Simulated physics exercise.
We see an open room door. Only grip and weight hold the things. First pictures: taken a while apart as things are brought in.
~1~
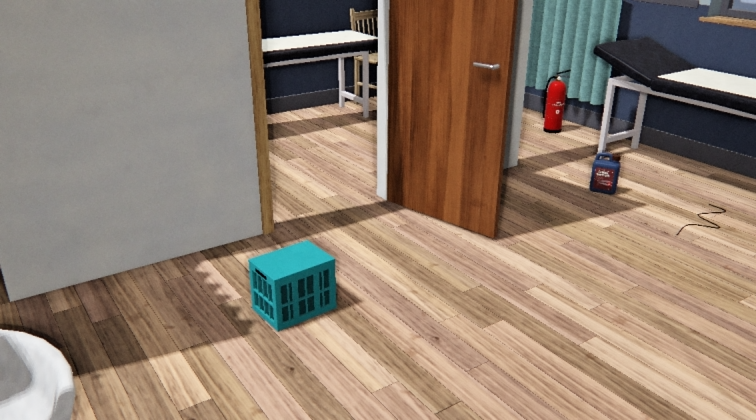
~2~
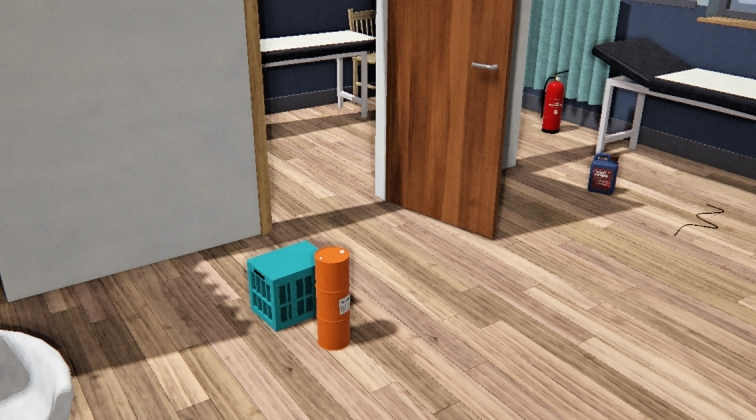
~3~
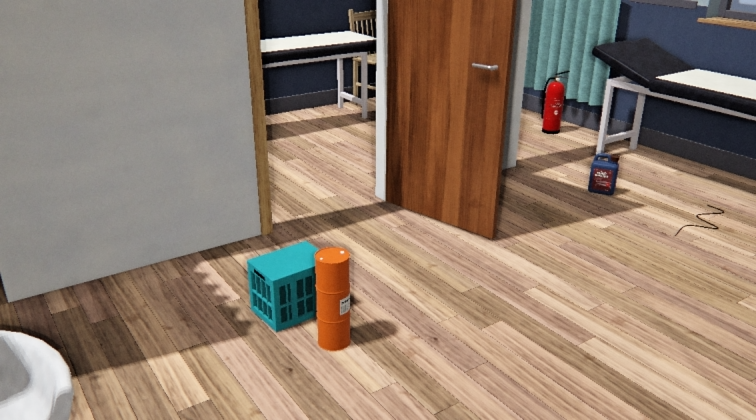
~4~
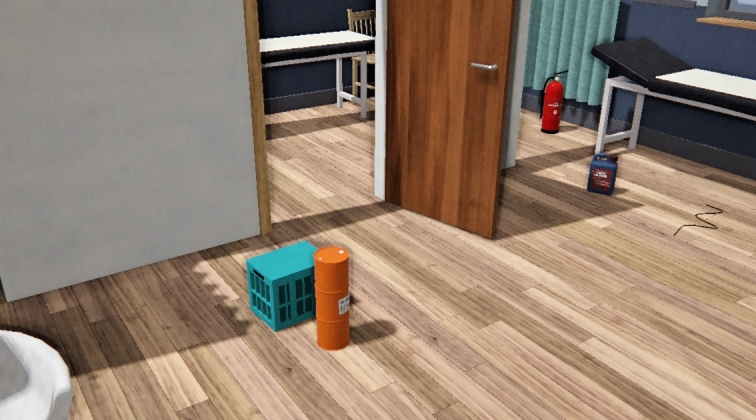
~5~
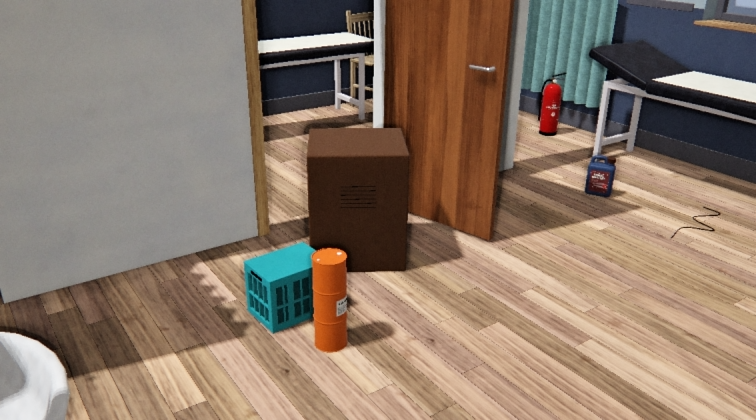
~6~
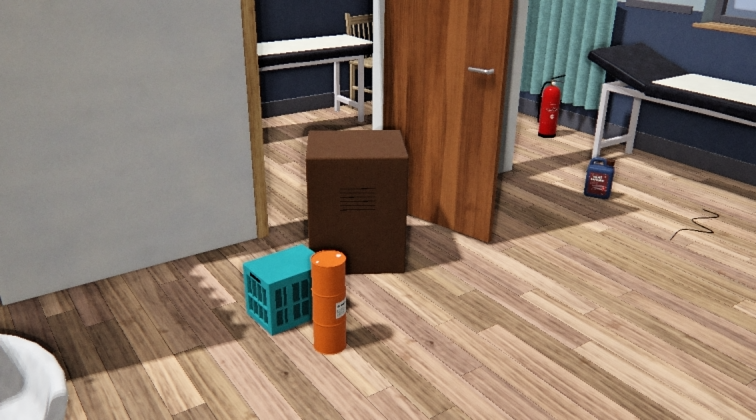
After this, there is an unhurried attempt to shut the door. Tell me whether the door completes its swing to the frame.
Sure enough, the door halts early here.
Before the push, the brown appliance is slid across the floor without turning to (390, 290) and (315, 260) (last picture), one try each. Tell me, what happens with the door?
First try: It swings home; second try: It gets caught partway.
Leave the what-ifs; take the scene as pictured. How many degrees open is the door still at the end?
Angle: About 65°.
Then, 0.30 s on from there, door 98° open.
Then, 0.50 s on from there, door 86° open.
Then, 0.70 s on from there, door 70° open.
Then, 0.80 s on from there, door 66° open; brown appliance shifted a little near (354, 201).
In the end, door 64° open; all 3 unmoved. At the end, from the last picture's camera, brown appliance near (352, 201).
